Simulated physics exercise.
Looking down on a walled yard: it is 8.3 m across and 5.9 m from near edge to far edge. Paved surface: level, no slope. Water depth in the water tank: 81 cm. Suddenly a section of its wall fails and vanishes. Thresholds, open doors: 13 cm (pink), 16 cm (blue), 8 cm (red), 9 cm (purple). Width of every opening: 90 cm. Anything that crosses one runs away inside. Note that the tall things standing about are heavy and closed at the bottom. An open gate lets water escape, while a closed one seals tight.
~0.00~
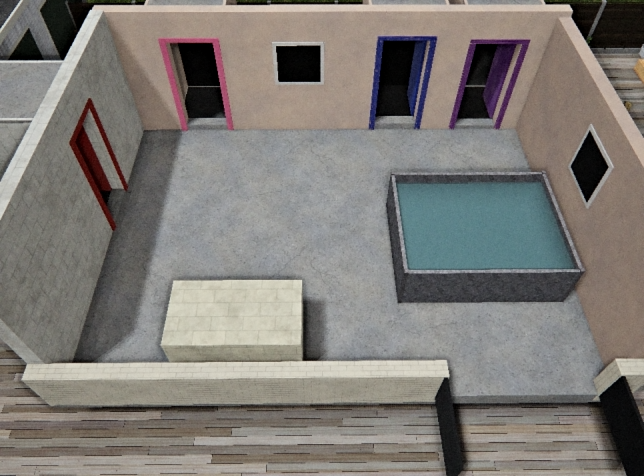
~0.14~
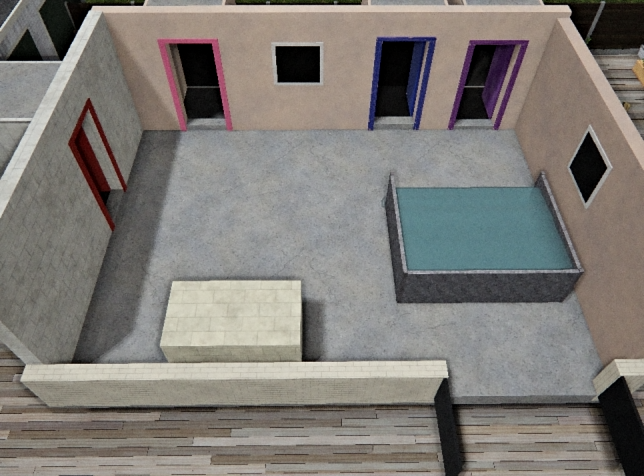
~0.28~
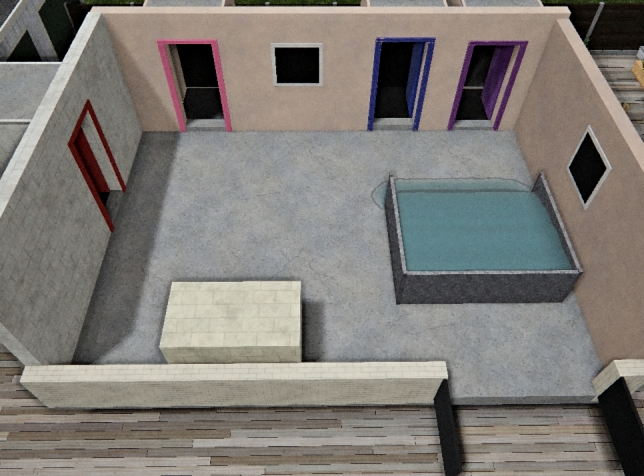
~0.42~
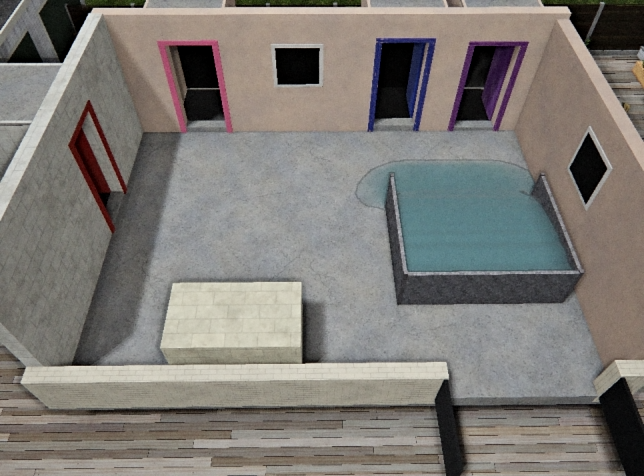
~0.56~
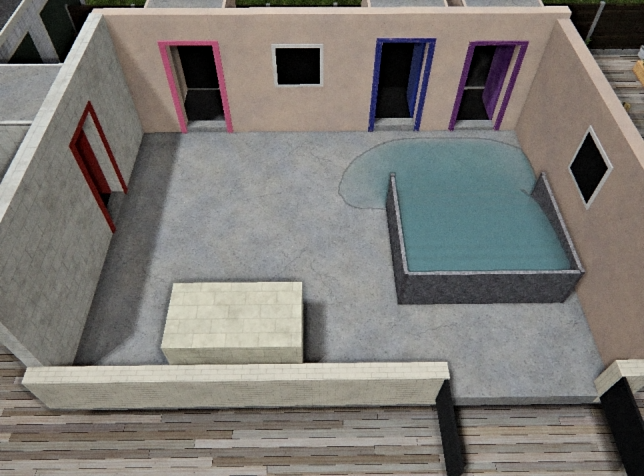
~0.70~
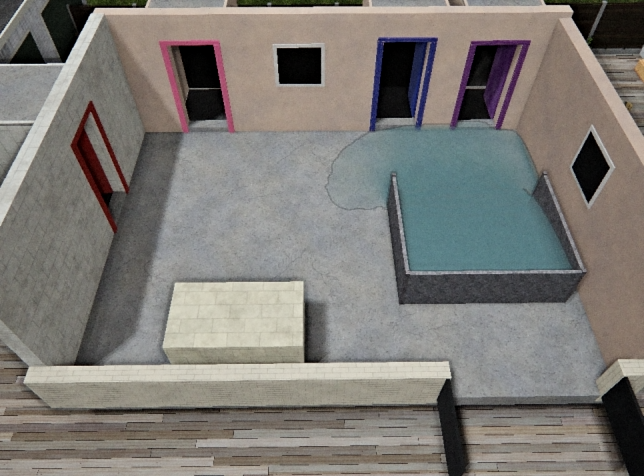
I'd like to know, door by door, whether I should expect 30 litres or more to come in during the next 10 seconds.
The pink door undershoots the limit; the blue door overshoots the limit; the red door overshoots the limit; the purple door overshoots the limit.
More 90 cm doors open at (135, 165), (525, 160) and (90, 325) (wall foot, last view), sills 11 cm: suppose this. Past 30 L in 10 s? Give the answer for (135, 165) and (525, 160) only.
The first doorway goes beyond and the second goes beyond.
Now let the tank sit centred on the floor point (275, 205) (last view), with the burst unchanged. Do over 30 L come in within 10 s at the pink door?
Pink: Too much.
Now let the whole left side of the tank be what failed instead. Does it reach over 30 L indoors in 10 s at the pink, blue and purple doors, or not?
At pink the amount is higher than the mark, at blue it is beneath the mark, and at purple it is beneath the mark.
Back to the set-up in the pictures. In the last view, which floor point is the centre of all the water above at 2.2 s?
Pixel position near (448, 190).
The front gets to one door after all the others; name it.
Door: Red.
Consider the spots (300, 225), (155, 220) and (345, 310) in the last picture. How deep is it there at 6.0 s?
The depths come out at 2, 13 and 0 centimetres, in the order listed.
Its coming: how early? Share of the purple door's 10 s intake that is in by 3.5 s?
About 90 per cent.
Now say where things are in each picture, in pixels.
In the first picture, the water tank at (479, 222) is whole and still, 81 cm deep.
In the second picture, water pours out on the water tank's far side and has run 1.5 m, to a hidden place; typically 10 cm deep outside, 81 cm at the water tank's back.
In the third picture, the front is at a hidden place, 1.6 m from the gap on the water tank's far side; 2.0 m2 of floor is under water; 81 cm left at the back of the water tank.
In the fourth picture, the front is at (530, 174), 2.0 m from the gap on the water tank's far side; 4.1 m2 of floor is under water; 78 cm left at the back of the water tank.
In the fifth picture, the front is at (523, 152), 2.4 m from the gap on the water tank's far side; 6.8 m2 of floor is under water; 69 cm left at the back of the water tank.
In the sixth picture, water pours out on the water tank's far side and has run 2.8 m, to (518, 135); typically 10 cm deep outside, 69 cm at the water tank's back.
After 1.4 s water covers 25 % of the floor and is deepest (54 cm) near (509, 133); pink door not reached, blue door 42 cm at the sill, 109 L in, red door not reached, purple door 46 cm at the sill, 176 L in.
After 2.2 s water covers 30 % of the floor and is deepest (48 cm) near (501, 133); pink door 2 cm at the sill, 0 L in, blue door 39 cm at the sill, 267 L in, red door not reached, purple door 45 cm at the sill, 475 L in.
After 3.5 s water covers 50 % of the floor and is deepest (26 cm) near (453, 133); pink door 6 cm at the sill, 0 L in, blue door 25 cm at the sill, 389 L in, red door not reached, purple door 25 cm at the sill, 742 L in.
After 6.0 s water covers 75 % of the floor and is deepest (19 cm) near (69, 386); pink door 5 cm at the sill, 0 L in, blue door 11 cm at the sill, 409 L in, red door 14 cm at the sill, 29 L in, purple door 12 cm at the sill, 836 L in.
After 10.0 s water covers 80 % of the floor and is deepest (17 cm) near (140, 385); pink door 8 cm at the sill, 1 L in, blue door 10 cm at the sill, 409 L in, red door 9 cm at the sill, 59 L in, purple door 8 cm at the sill, 842 L in.
